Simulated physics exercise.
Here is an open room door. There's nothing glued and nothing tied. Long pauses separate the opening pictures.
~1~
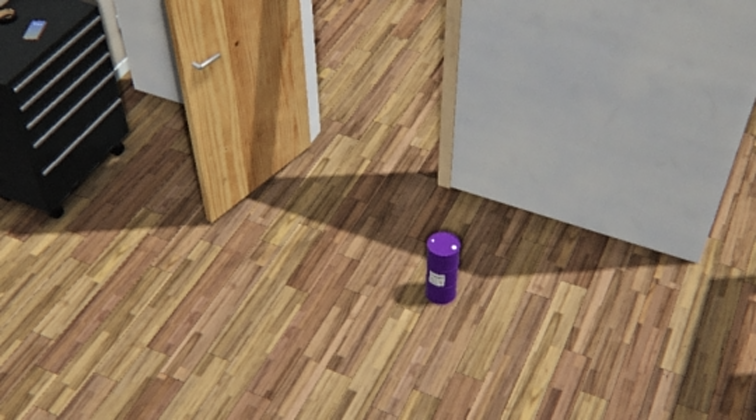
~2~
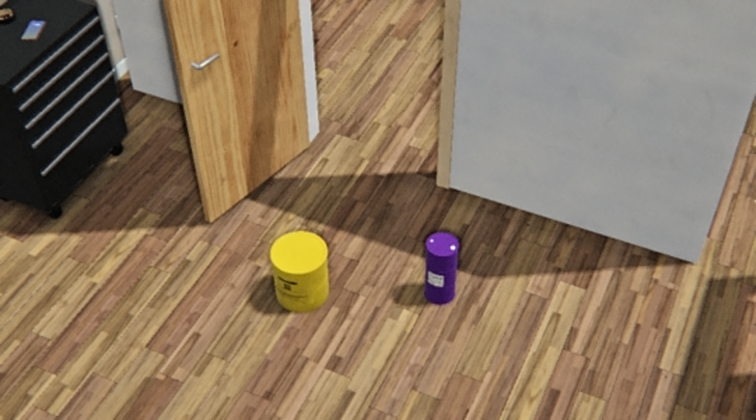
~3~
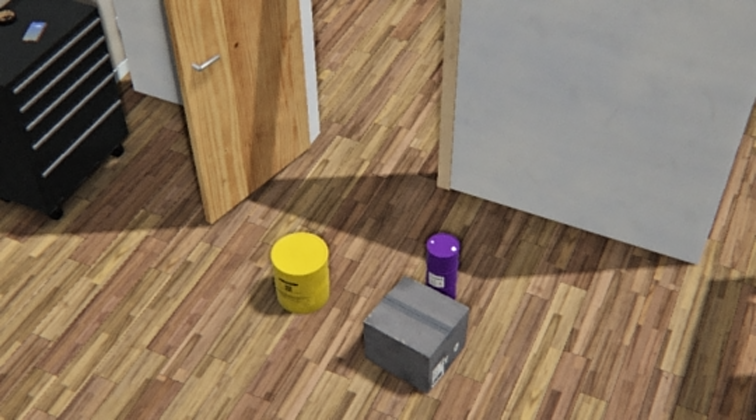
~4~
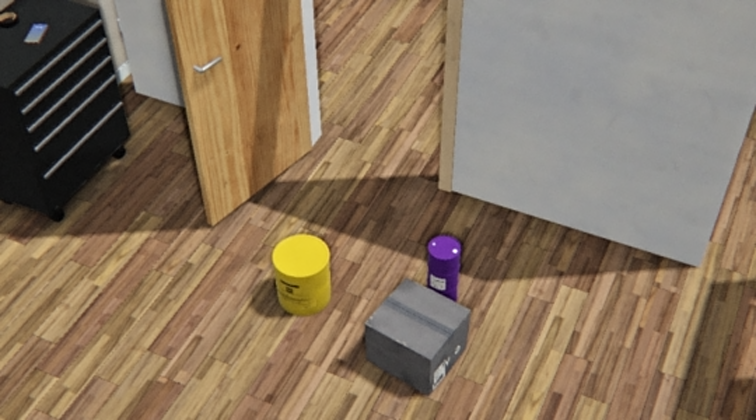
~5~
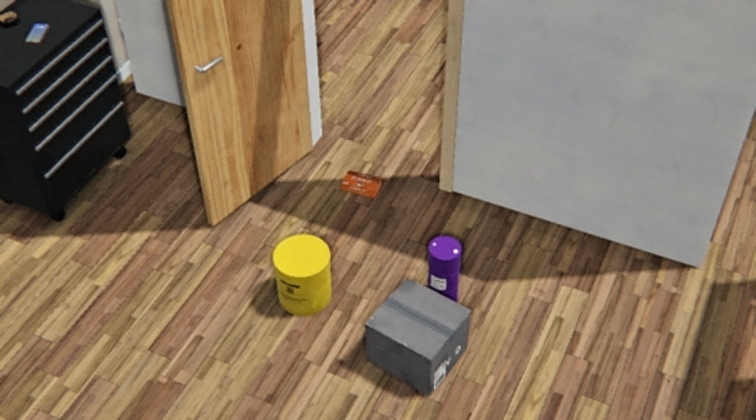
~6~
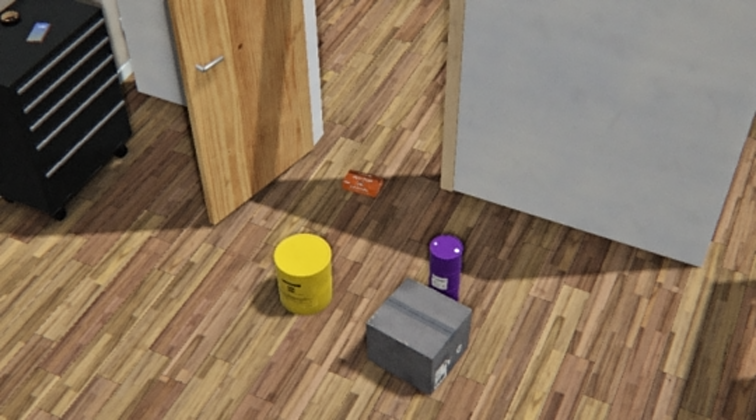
Nothing is seen travelling across the wooden floor, viewed from above beside a wide-open door that stays still, though new objects appear between views. A black drawer cabinet stands at left, a pale wall at right, and a purple canister near the centre. A yellow pail appears left of the canister, then a grey box in front of it, then a small orange packet near the doorway.
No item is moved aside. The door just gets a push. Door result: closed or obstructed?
It touches the doorframe.
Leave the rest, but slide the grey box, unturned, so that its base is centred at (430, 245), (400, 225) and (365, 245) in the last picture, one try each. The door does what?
Try 1: It makes it to the frame; try 2: It is held up; try 3: It is held up.
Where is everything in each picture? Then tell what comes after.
In the first frame, door wide open and still.
In the second frame, door wide open and still; yellow pail (301, 273).
In the third frame, door wide open and still; purple canister (442, 270); grey box (416, 334).
In the fourth frame, door wide open and still; yellow pail (303, 276); purple canister (443, 273).
In the fifth frame, door wide open and still; grey box (418, 336); yellow pail (303, 276).
In the sixth frame, door wide open and still; orange packet (363, 183); purple canister (445, 272).
Then, 1.00 s later than the last frame, door 79° open.
Then, 1.80 s later than the last frame, door 40° open.
Then, 2.20 s later than the last frame, door 19° open; orange packet moved a little near (379, 177).
Then, 2.50 s later than the last frame, door 4° open; orange packet moved about its own width near (391, 165).
When it is over, door 0° open; moved from the start, orange packet; the other 3 as before. End places, in pixels of the last picture, orange packet near (394, 159).
